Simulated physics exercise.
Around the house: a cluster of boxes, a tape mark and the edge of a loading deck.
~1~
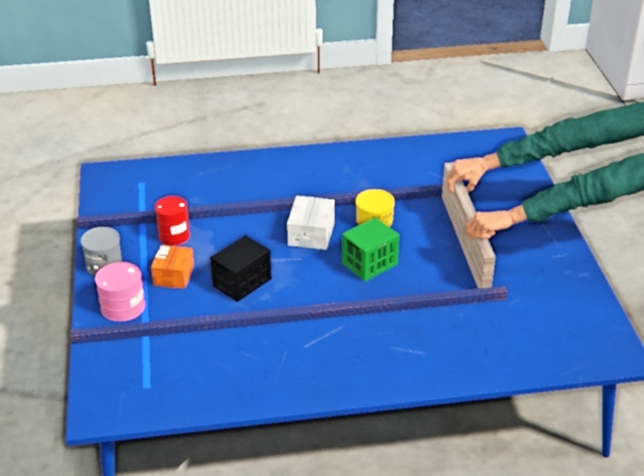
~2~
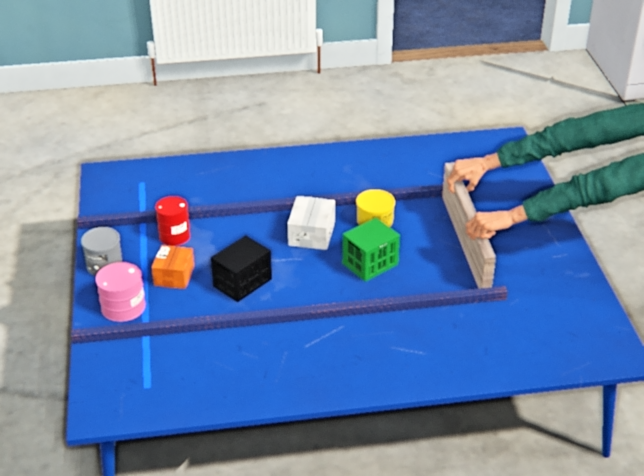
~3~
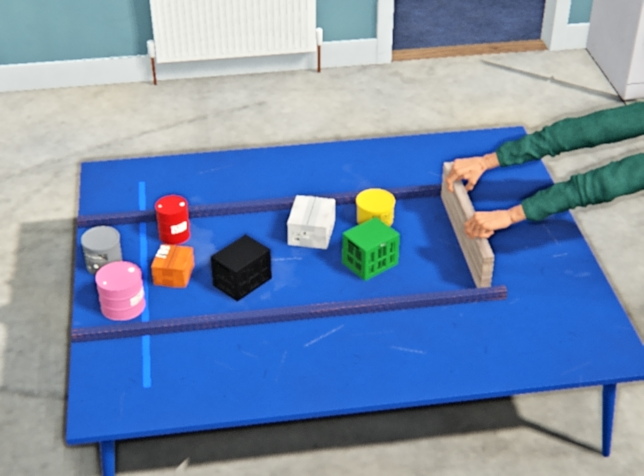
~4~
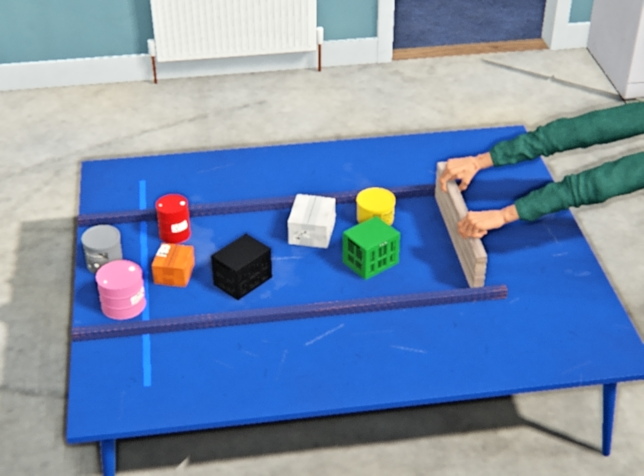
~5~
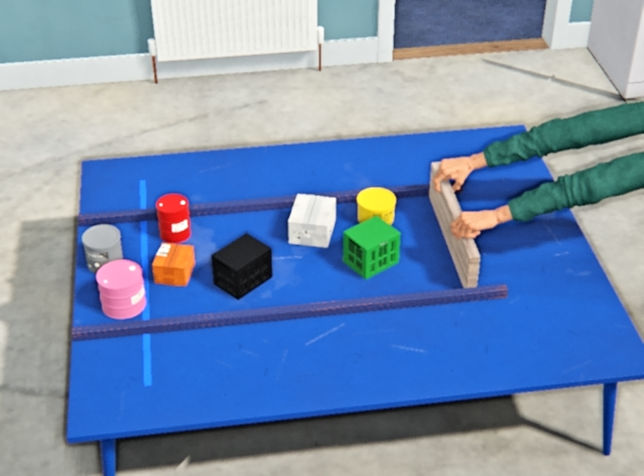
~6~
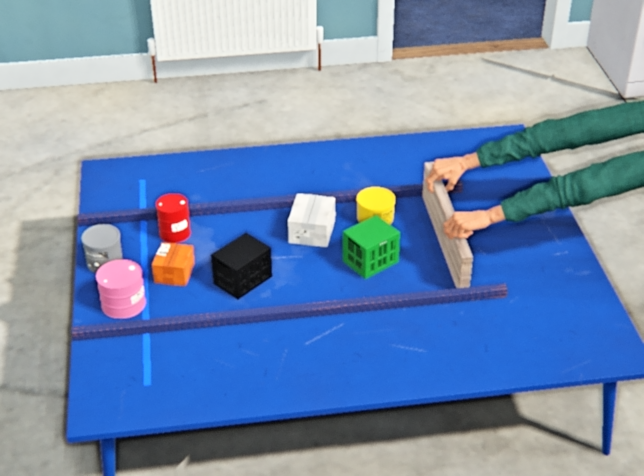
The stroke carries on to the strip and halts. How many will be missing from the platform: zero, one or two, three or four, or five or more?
As it turns out, the number that fall off is one or two.
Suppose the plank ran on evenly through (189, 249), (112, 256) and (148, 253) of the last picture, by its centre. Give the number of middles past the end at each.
It would be 0, 5 and 1.
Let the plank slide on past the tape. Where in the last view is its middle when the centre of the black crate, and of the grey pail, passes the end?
Its middle is around (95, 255) and around (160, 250).
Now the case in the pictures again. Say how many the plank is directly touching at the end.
It touches 3.
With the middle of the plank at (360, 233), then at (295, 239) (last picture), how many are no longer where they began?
The counts are 3 and 4.
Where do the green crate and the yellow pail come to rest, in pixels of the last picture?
First (121, 269), then (124, 226).
A little later, none off yet; grey pail at rest near (103, 249); pink canister at rest near (121, 289); orange parcel at rest near (174, 264).
Next, none off yet; grey pail at rest near (103, 249); pink canister at rest near (121, 289); orange parcel moving near (171, 265).
When it is over, the number that fall off is one or two; down, grey pail.
